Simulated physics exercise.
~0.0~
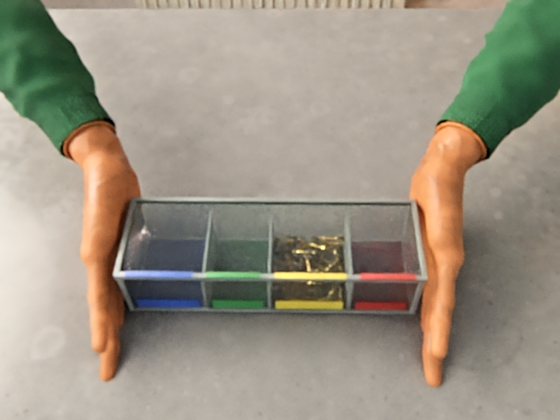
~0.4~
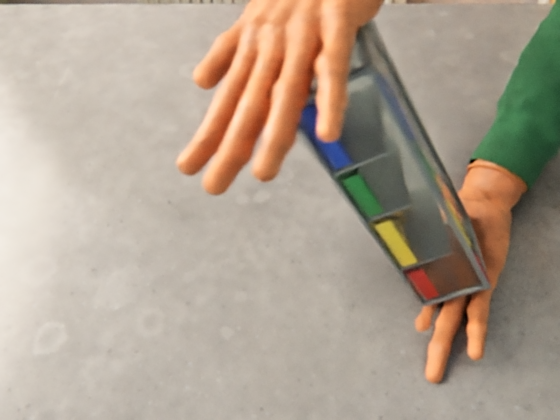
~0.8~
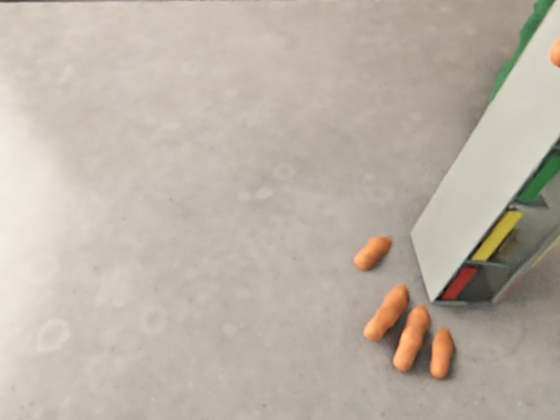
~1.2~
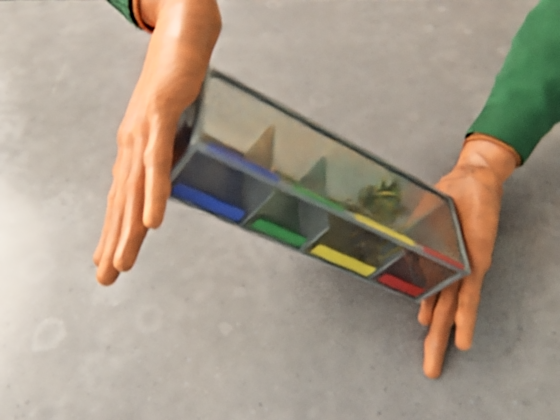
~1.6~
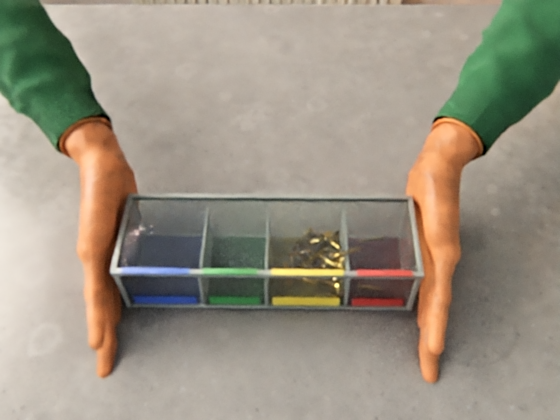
The clip shows two green-sleeved hands holding a clear box with blue, green, yellow and red compartments, small brass-coloured pieces in the yellow one. The hands tip it steeply onto its red end, then lower it level again, with the pieces still mostly in the yellow compartment.
